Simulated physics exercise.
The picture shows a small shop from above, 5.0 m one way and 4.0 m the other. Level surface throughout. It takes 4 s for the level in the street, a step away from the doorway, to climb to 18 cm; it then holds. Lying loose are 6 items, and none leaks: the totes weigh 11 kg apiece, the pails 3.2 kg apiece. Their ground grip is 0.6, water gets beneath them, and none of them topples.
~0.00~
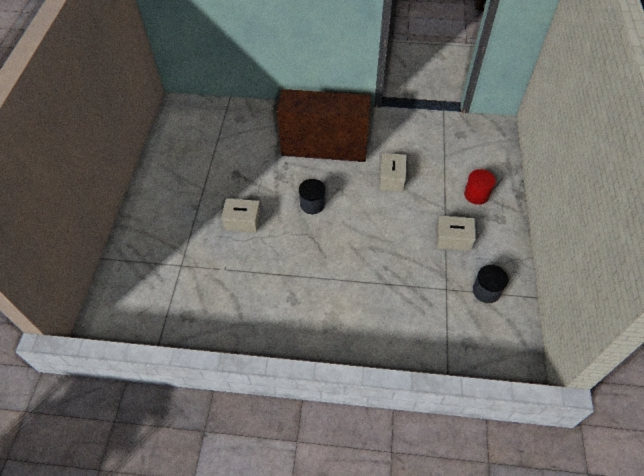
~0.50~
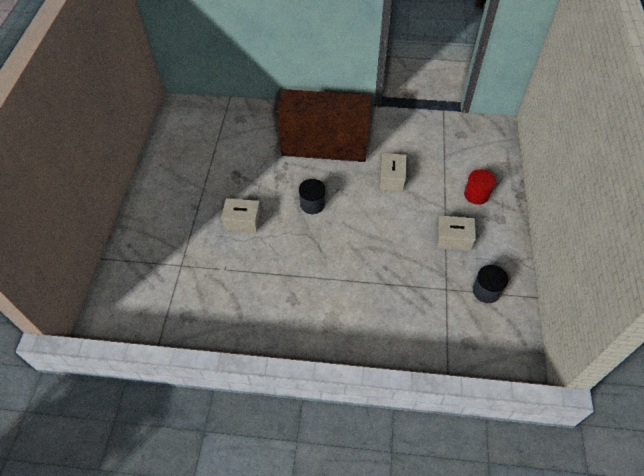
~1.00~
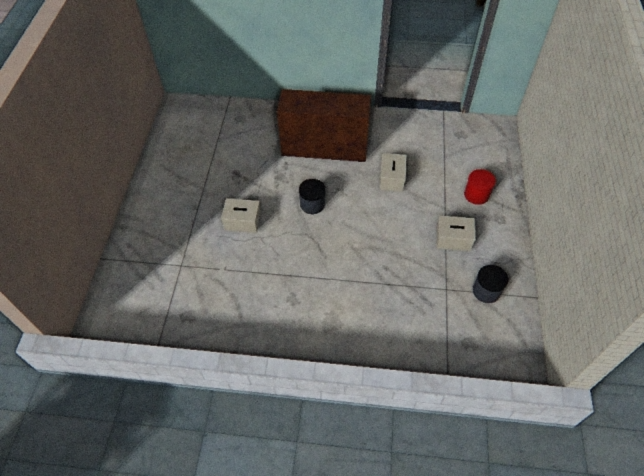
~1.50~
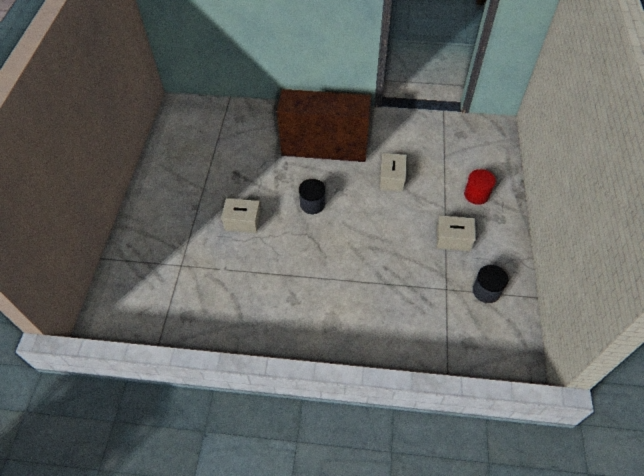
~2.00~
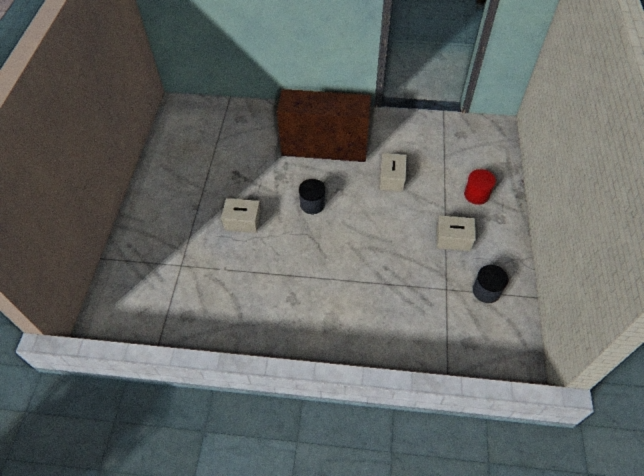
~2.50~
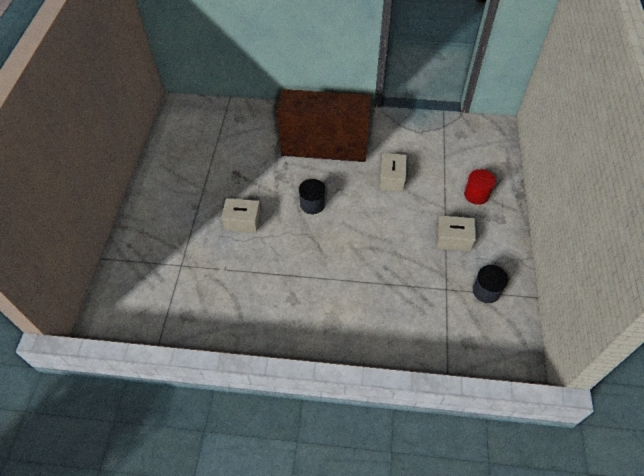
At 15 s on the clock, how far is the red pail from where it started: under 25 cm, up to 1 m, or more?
More than 1 m.
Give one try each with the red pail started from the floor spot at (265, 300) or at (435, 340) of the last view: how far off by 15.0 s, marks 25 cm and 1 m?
Respectively, it ends up distant and ends up distant.
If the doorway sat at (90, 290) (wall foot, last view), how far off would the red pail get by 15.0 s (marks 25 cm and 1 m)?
Well, the red pail ends up distant in that setup.
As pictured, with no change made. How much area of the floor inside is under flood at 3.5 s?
Wet: Near 2.0 m2.
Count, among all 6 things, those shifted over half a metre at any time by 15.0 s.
3.
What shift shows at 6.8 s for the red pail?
By that time, close to 150 cm.
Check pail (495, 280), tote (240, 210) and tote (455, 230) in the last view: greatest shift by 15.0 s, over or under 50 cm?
Going one by one, I get beyond, below and beyond.
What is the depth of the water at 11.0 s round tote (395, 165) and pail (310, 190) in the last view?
Close to 5 and 3 centimetres.
After 3.5 s the red pail is near (482, 179), 0.0 m from its start, aground; 0 afloat.
After 6.8 s the red pail is near (514, 308), 1.7 m from its start, afloat; 1 afloat.
After 11.0 s the red pail is near (256, 277), 2.9 m from its start, afloat; 2 afloat.
After 15.0 s the red pail is near (177, 140), 3.8 m from its start, afloat; 3 afloat.
